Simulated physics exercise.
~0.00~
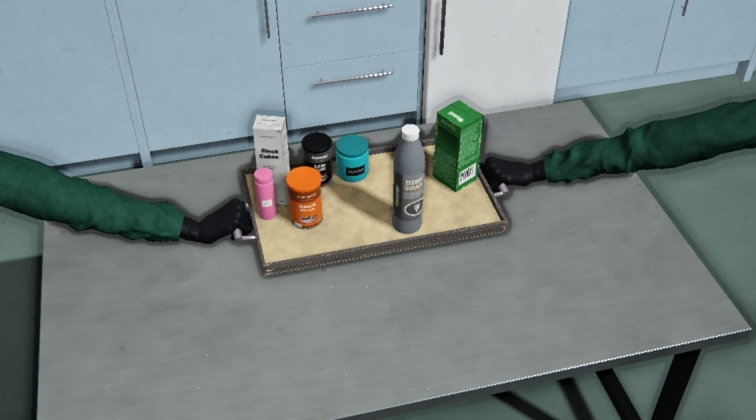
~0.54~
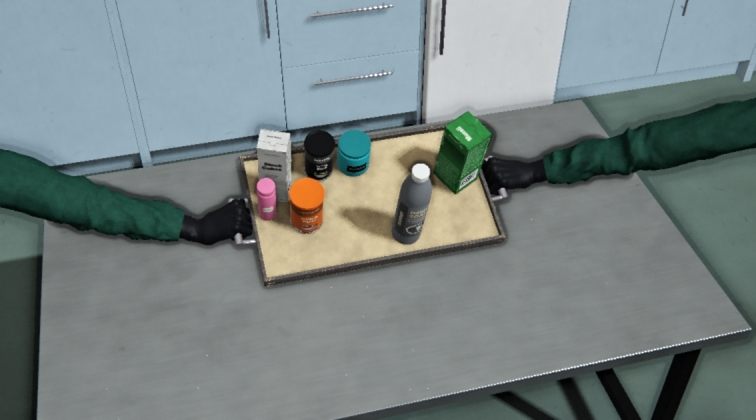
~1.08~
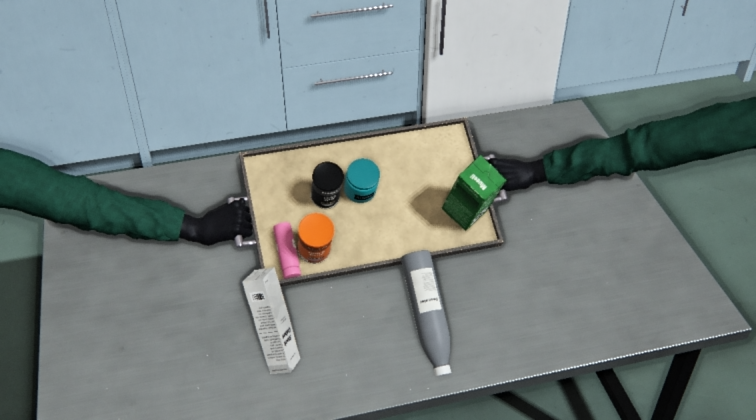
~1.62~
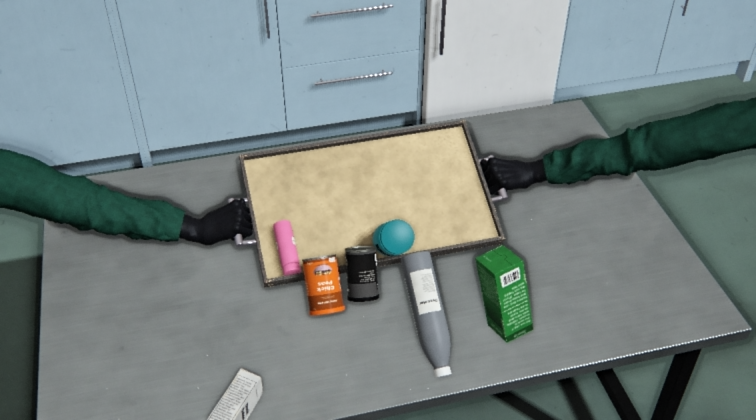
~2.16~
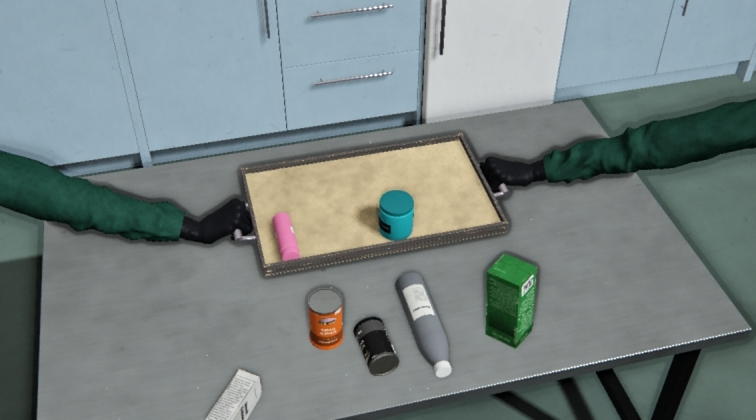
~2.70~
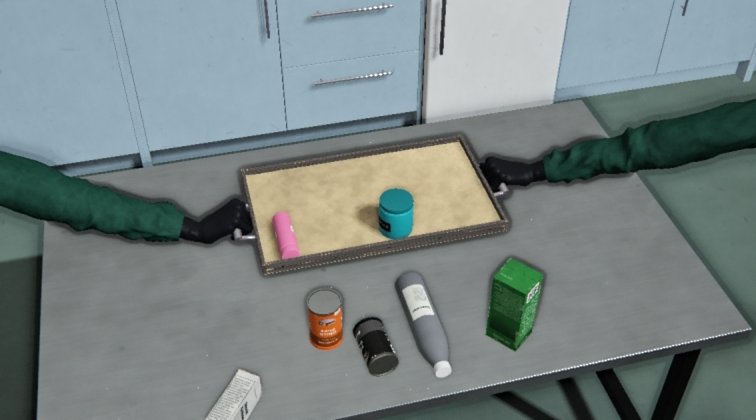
A tray held by two gloved hands tipped toward the viewer, sending the white carton and grey bottle off first, then the orange tin, black tin and green carton, before it levelled with the turquoise jar upright and the pink shaker lying on its side.
